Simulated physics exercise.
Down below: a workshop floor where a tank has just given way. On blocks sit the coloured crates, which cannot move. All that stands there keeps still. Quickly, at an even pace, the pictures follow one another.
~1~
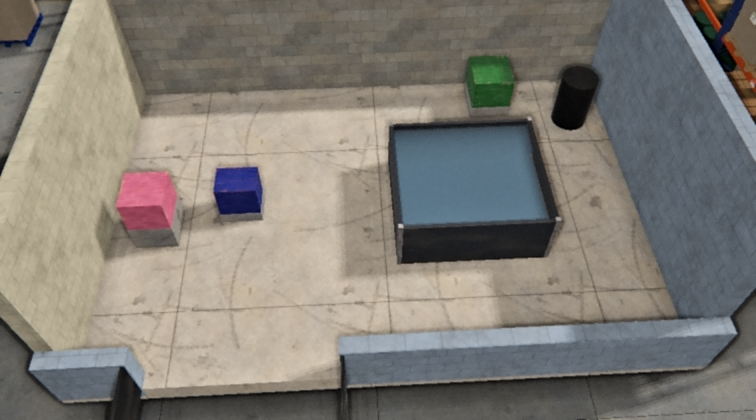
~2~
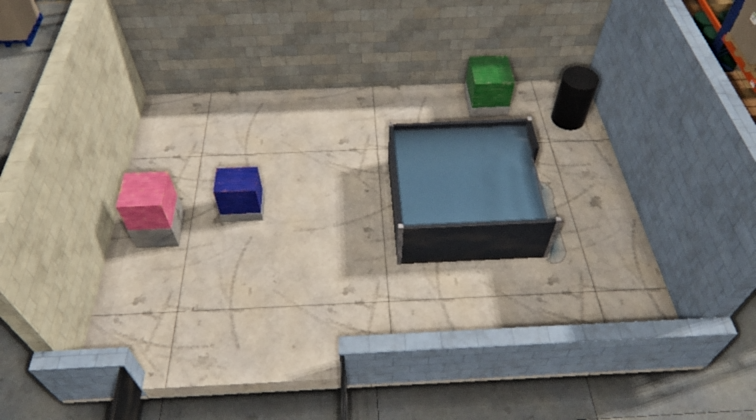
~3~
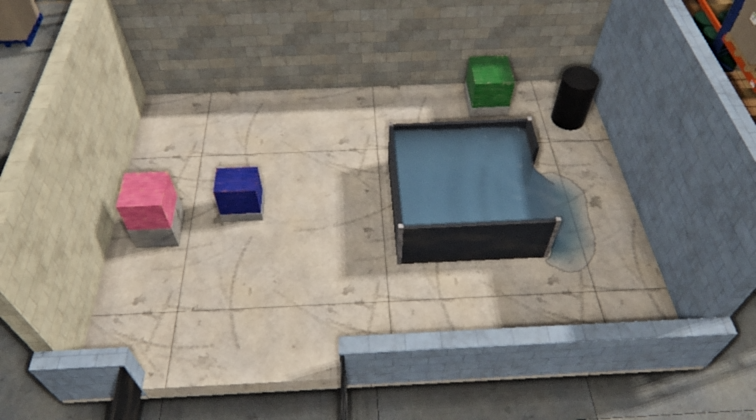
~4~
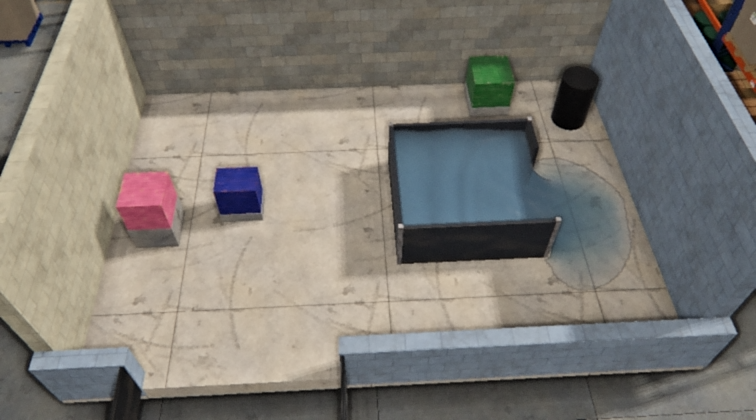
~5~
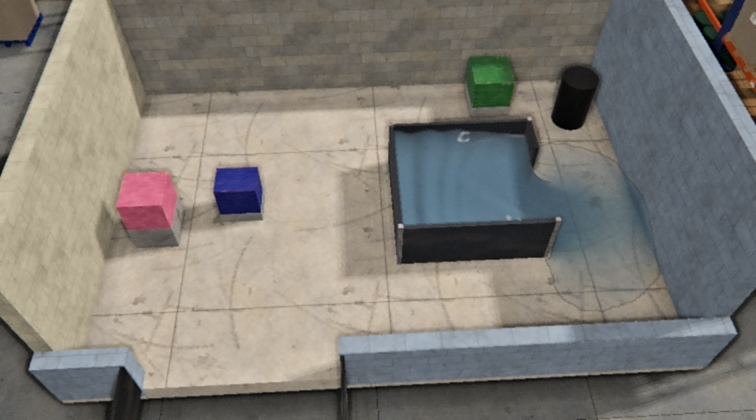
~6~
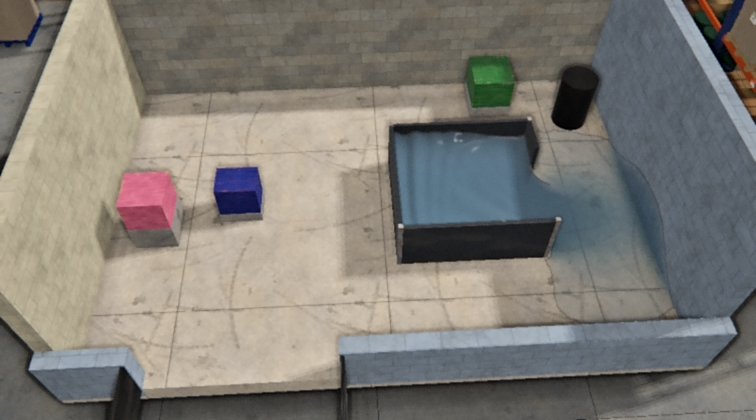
On a workshop floor, water pours from the tank's open right side and spreads rightward.
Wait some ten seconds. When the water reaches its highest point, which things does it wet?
In the end the green crate is reached by the water. The pink crate is missed by the water. The blue crate is missed by the water.
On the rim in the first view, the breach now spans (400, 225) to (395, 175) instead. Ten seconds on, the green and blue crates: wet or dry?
As it turns out, the green crate is left untouched, and the blue crate gets overtopped.
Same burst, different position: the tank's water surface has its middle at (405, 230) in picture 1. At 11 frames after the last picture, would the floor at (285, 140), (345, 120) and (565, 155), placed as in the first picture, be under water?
Untouched, untouched, submerged.
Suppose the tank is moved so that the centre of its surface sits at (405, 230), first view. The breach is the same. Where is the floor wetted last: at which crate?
Answer: The pink-painted one.
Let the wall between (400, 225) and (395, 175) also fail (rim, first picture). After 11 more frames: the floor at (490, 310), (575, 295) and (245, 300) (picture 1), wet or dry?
Spared, then spared, then sodden.
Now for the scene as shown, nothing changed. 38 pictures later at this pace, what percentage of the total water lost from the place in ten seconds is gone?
Roughly 15 per cent.
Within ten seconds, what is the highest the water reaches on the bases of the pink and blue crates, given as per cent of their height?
About 30 percent and about 70 percent.
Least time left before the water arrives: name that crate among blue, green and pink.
The answer is the one in green.
A moment on, water covers 15 % of the floor; the green crate water round its plinth, the pink crate not reached, the blue crate not reached.
Next, water covers 25 % of the floor; the green crate water round its plinth, the pink crate not reached, the blue crate not reached.
Then, water covers 60 % of the floor; the green crate water round its plinth, the pink crate not reached, the blue crate not reached.
Later, water covers 95 % of the floor; the green crate water round its plinth, the pink crate water round its plinth, the blue crate water round its plinth.
In the end, water covers 100 % of the floor; the green crate was topped, the pink crate stayed above the water, the blue crate stayed above the water.
